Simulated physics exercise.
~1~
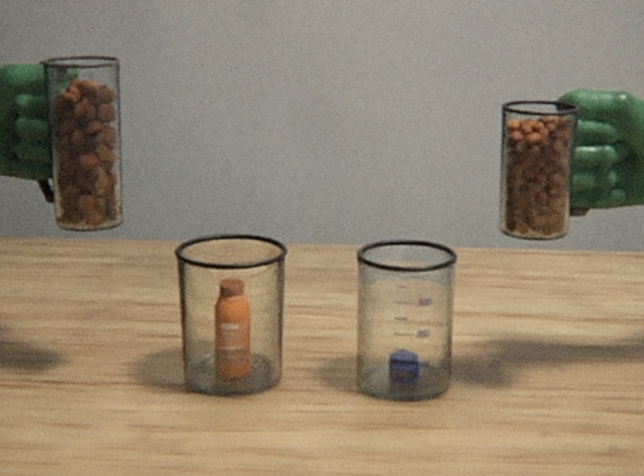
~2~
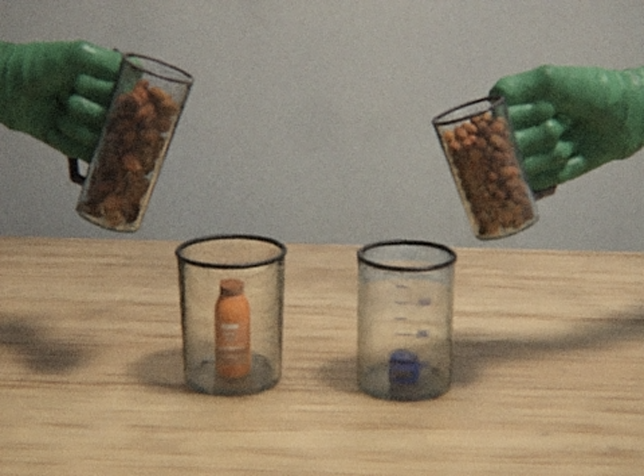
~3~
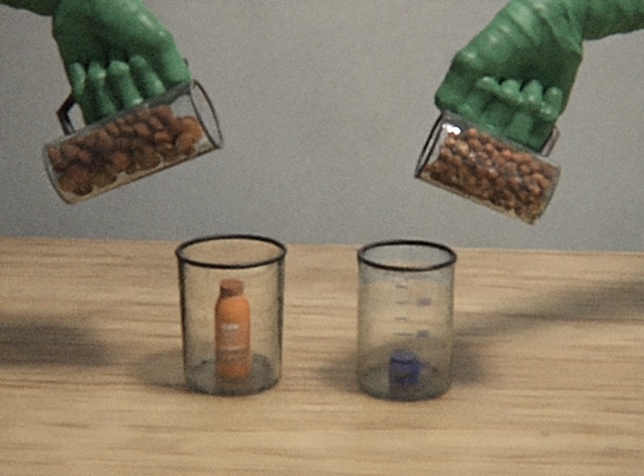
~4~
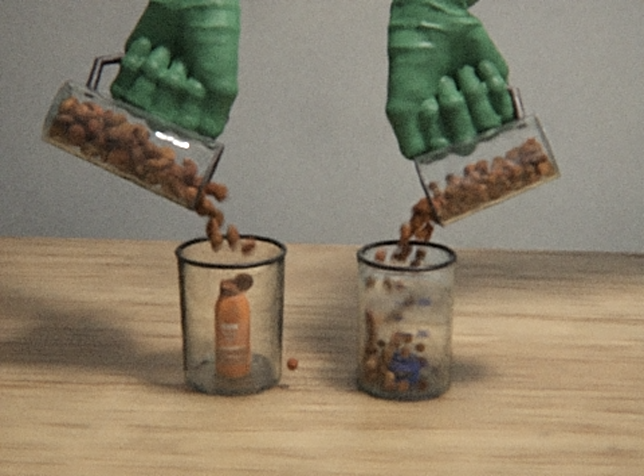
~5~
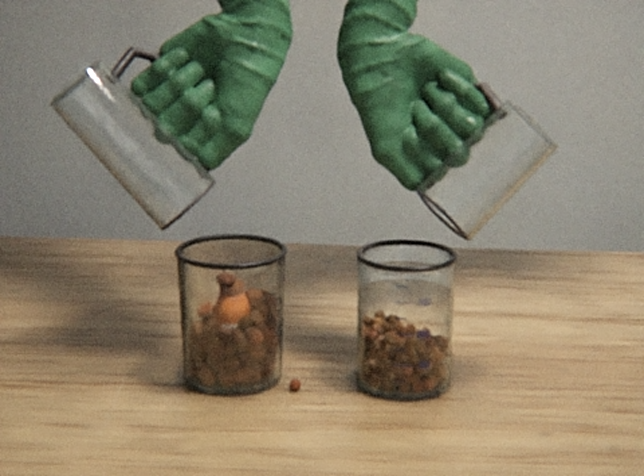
On a light wooden tabletop against a plain grey wall, seen from the front and slightly above, two clear containers with dark rims stand side by side. The left one holds an orange bottle and the right one a small blue object, while green-gloved hands raise clear cups of reddish-brown pieces on either side. The hands tip the cups inward and over, and the pieces tumble into both containers, one landing on the table between them. Finally the cups are empty, the orange bottle's top still shows, and the blue object is buried.
